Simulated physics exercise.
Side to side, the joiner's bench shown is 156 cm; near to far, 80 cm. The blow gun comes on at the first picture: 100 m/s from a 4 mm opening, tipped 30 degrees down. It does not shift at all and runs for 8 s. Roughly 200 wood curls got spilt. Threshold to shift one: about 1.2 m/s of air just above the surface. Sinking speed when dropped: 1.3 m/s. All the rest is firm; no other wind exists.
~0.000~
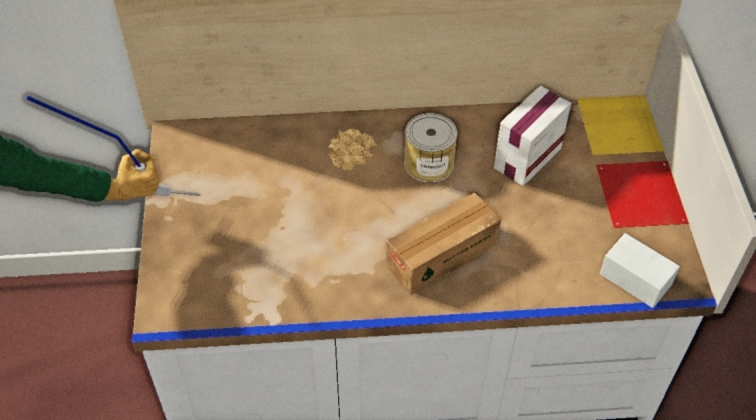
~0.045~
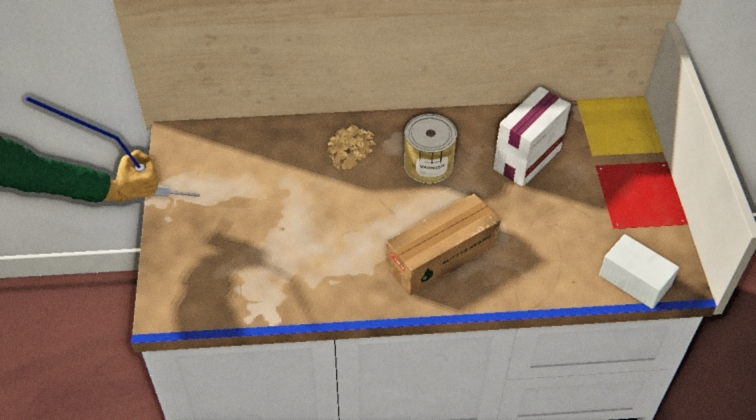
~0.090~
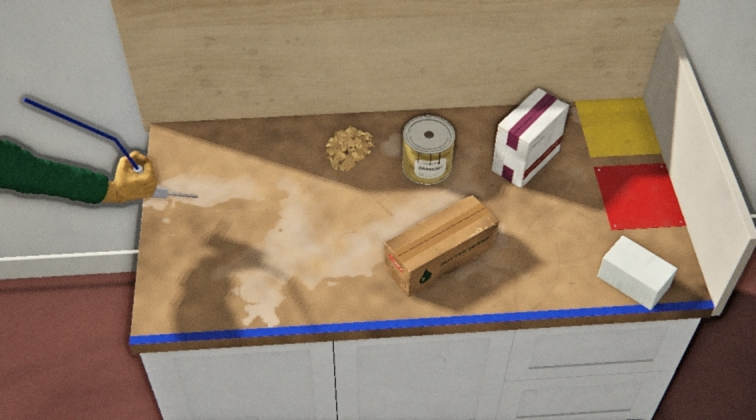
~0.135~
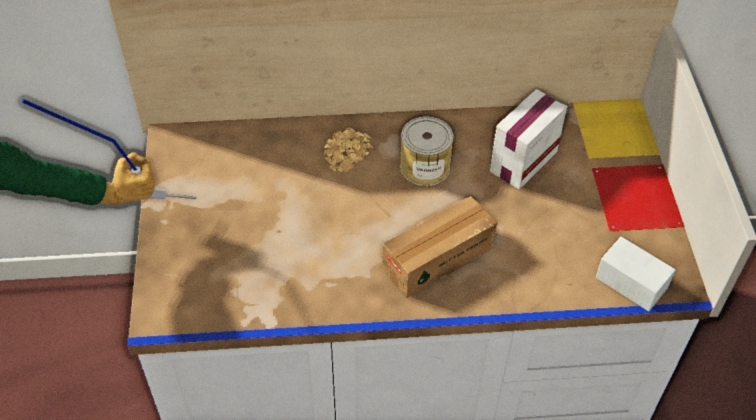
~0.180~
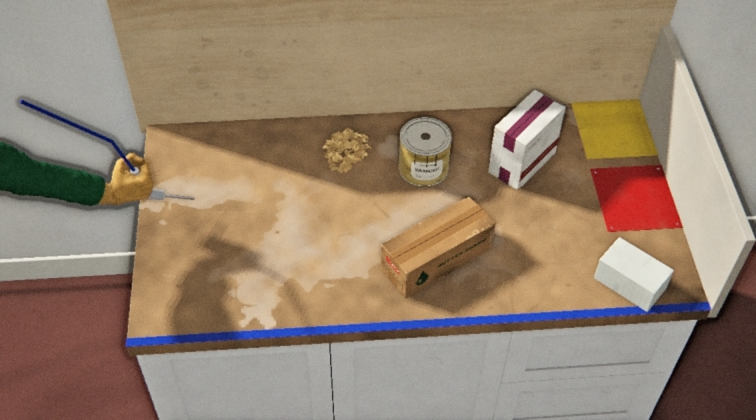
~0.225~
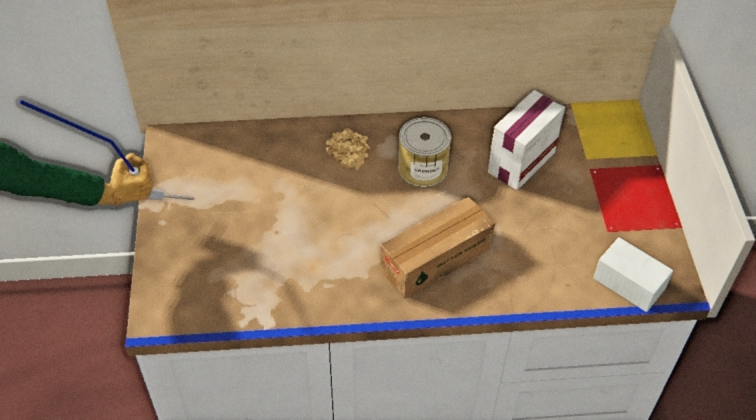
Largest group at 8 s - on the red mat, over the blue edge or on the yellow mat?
Yellow one.
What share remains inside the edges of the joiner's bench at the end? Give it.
Roughly 100 per cent.
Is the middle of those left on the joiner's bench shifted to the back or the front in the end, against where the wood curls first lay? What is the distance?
The middle moved backwards, roughly 10 cm.
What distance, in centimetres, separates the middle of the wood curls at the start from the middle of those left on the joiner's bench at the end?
Close to 90 cm.
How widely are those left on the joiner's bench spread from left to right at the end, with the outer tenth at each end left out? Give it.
Spread, left to right: Approx. 50 cm.
After 1.6 s, 58 % are on the yellow mat, 0 % on the red mat and 0 % over the blue edge; the middle of those still in play is near (588, 112); 22 % have settled or left.
After 2.6 s, 54 % are on the yellow mat, 5 % on the red mat and 0 % over the blue edge; the middle of those still in play is near (614, 111); 30 % have settled or left.
After 4.4 s, 50 % are on the yellow mat, 8 % on the red mat and 0 % over the blue edge; the middle of those still in play is near (625, 114); 41 % have settled or left.
After 8.0 s, at the end, 46 % are on the yellow mat, 12 % on the red mat and 0 % over the blue edge; the middle of those still in play is near (627, 118).
